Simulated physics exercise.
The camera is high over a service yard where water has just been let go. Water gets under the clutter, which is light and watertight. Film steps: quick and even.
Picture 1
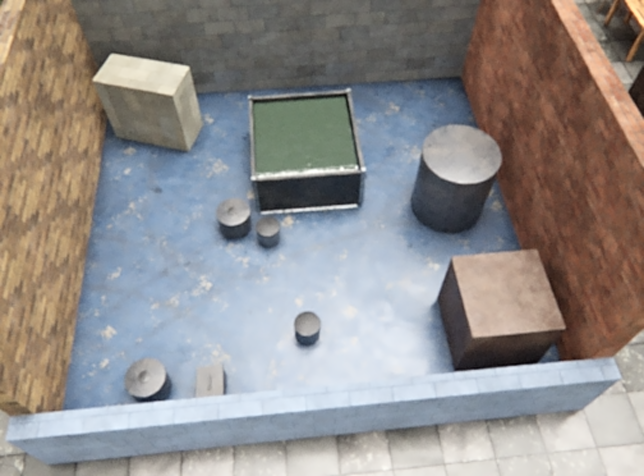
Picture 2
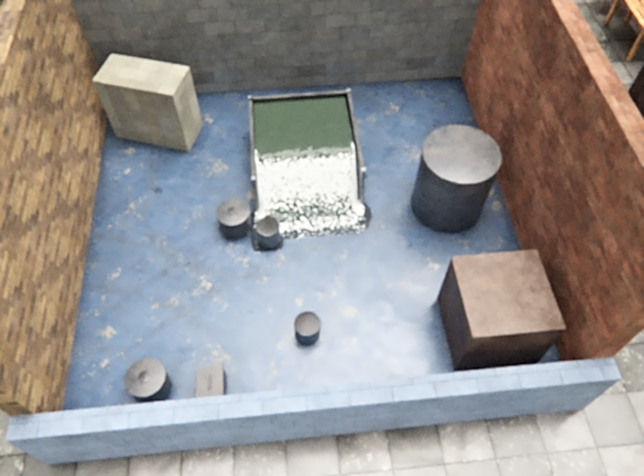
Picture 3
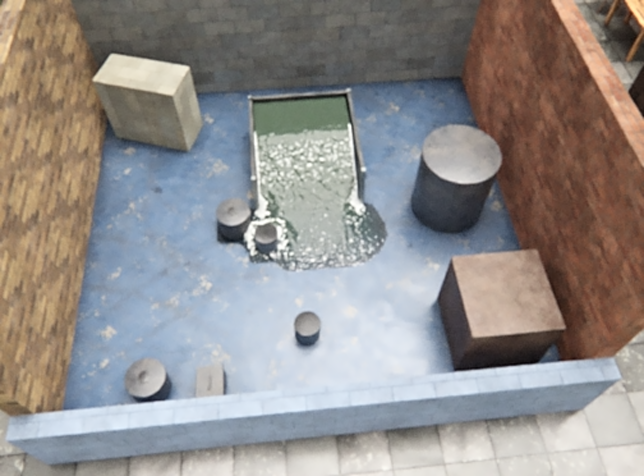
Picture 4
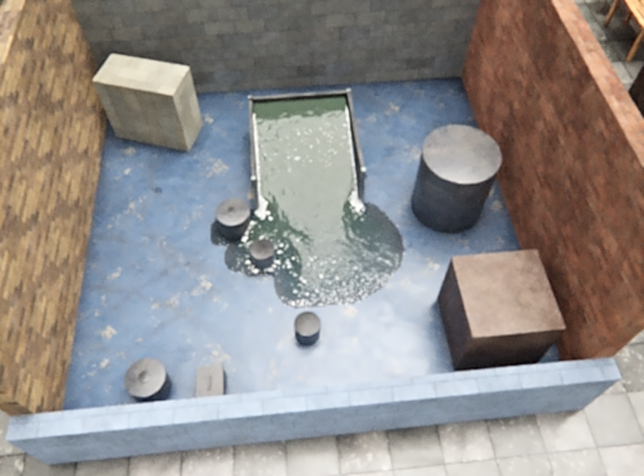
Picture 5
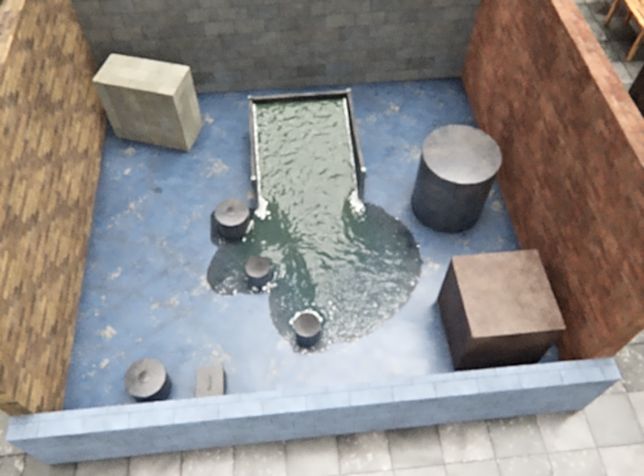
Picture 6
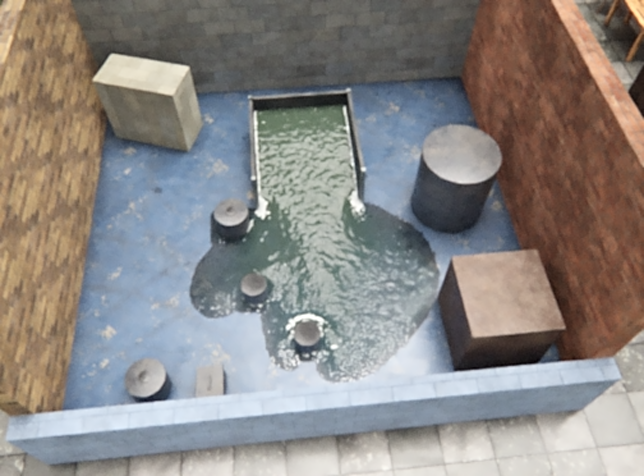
A walled yard with a mottled blue floor is seen from high above by a still camera. A pale block stands at upper left, an open-fronted tank of green water at top centre, a dark drum and brown box at right, and small grey pails to the left and in front. The water pours forward, foaming then spreading dark green across the floor, nudging one pail slowly forward before surrounding another, which barely shifts.
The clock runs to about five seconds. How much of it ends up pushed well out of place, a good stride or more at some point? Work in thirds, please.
My answer: Two thirds or above.
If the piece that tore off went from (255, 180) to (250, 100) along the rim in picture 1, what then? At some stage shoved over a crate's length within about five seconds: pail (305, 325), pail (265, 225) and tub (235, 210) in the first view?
Working through them in order, the first not displaced that far, the second not displaced that far and the last not displaced that far.
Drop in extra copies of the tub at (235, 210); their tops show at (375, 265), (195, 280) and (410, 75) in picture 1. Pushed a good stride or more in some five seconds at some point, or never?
Result by item: Gets dislodged / stays where it is / stays where it is.
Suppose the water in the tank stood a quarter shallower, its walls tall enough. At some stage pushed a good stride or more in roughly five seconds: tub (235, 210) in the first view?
Short version: It didn't get there.
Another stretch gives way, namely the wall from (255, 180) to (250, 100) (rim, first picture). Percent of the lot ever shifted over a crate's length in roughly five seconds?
Near 40 in a hundred.
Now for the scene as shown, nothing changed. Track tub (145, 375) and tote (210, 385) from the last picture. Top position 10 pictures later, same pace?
I'd say around (88, 383) for the first and around (123, 386) for the second.
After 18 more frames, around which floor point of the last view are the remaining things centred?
Mean position: Approx. (162, 321) px.
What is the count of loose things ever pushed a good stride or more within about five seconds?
4.
A moment on, 2 of 5 are well off their spots; 0 afloat.
Next, 4 of 5 are well off their spots; 3 afloat.
Later, 4 of 5 are well off their spots; 4 afloat.
In the end, 4 of 5 are well off their spots, and 4 have been at some point; 0 afloat.
